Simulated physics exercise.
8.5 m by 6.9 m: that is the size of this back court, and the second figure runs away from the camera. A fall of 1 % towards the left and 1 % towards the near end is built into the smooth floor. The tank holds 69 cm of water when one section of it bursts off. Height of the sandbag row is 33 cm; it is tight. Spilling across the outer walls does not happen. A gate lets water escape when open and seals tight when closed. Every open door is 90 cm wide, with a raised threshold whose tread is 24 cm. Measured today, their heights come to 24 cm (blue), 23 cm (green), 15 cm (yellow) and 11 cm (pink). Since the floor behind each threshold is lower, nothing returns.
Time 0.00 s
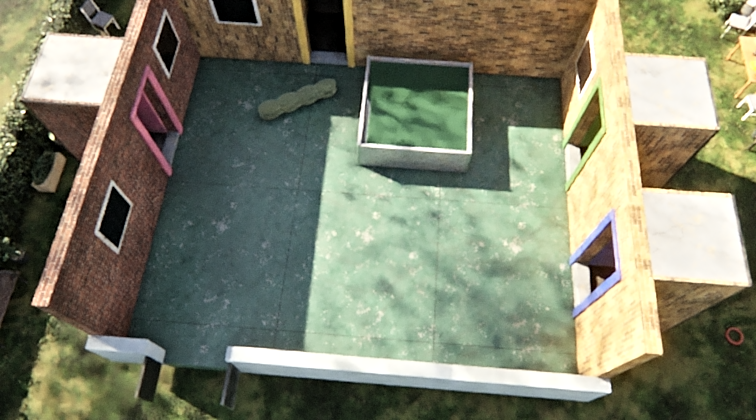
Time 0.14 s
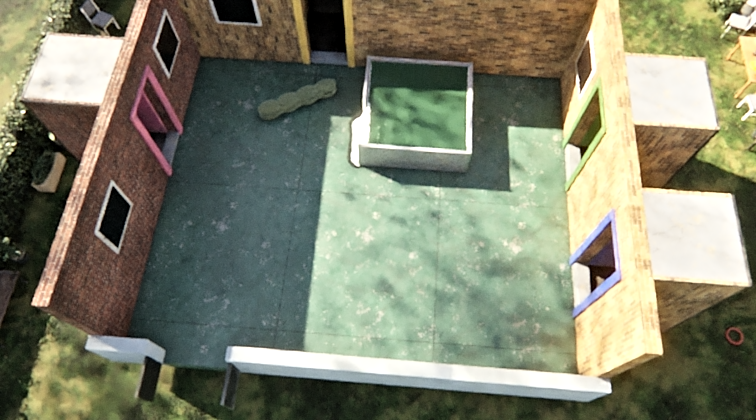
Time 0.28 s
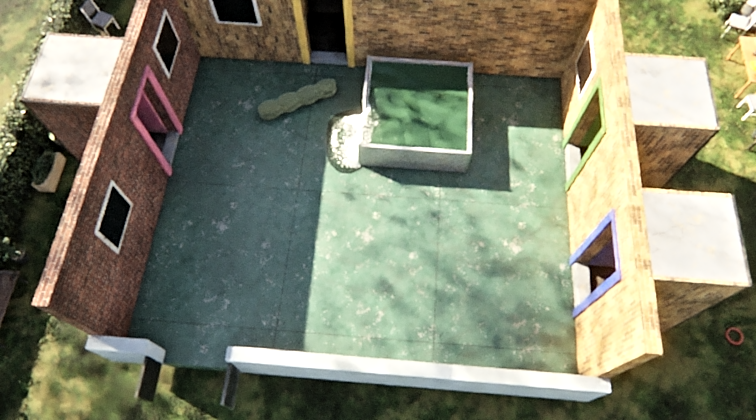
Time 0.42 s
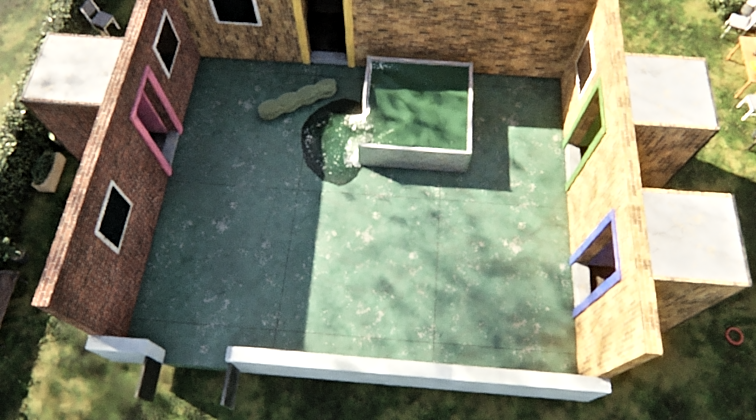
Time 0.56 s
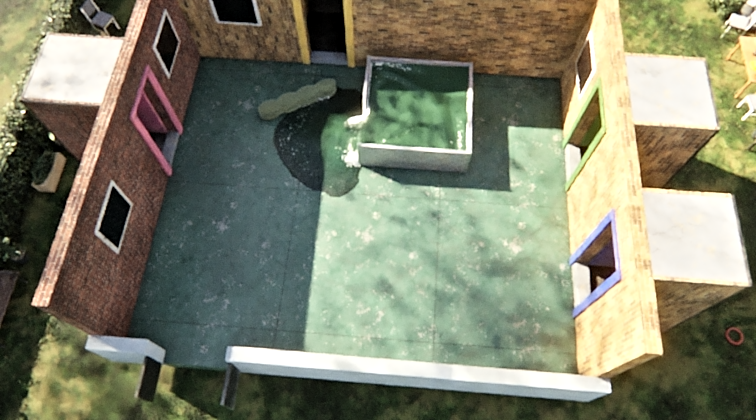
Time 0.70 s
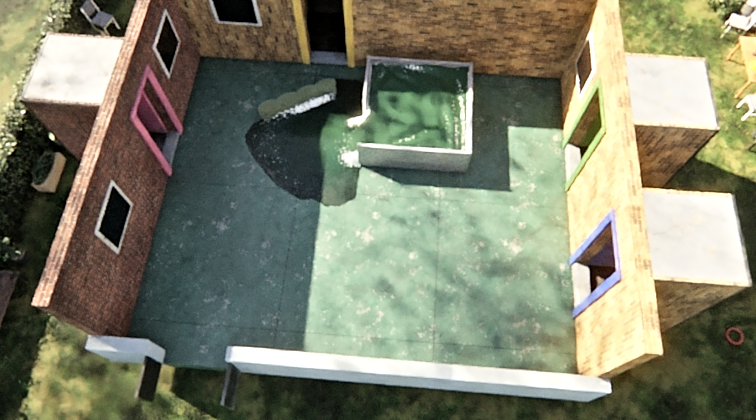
Water pouring from the left side of a walled tank, spreading across a green courtyard floor and reaching a low rounded row.
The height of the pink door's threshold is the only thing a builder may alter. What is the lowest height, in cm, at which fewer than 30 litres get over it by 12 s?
26 cm.
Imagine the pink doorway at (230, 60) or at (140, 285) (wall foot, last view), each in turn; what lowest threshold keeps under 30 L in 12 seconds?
You'd want about 8.5 cm there first, then about 13.5 cm.
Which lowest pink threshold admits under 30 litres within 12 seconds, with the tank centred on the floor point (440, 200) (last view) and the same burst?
New minimum height: Approx. 14.0 cm.
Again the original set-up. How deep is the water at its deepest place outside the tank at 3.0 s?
About 42 cm.
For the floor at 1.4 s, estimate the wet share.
Some 20 per cent is wet.
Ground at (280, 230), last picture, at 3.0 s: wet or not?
At that moment it's submerged.
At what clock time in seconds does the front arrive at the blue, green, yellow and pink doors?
Blue 10.0 s, green not in the 12 s, yellow 1.2 s, pink 1.1 s.
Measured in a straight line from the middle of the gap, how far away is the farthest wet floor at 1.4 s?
Near 4.2 m, more or less.
After 1.4 s water covers 20 % of the floor, deepest (41 cm) near (358, 147); 16 cm at the pink door, 2 litres in over its 11 cm threshold.
After 3.0 s water covers 35 % of the floor, deepest (42 cm) near (125, 346); 27 cm at the pink door, 190 litres in over its 11 cm threshold.
After 12.0 s water covers 80 % of the floor, deepest (12 cm) near (125, 346); 10 cm at the pink door, 324 litres in over its 11 cm threshold.
At the pink door as built, the water arrived by 1.2 s and peaked near 28 cm at 2.6 s.
With a threshold of 21.5 cm, 66 litres would have come in within the 12 s; with 29 cm, 12 litres. So under 30 litres takes about 26 cm.
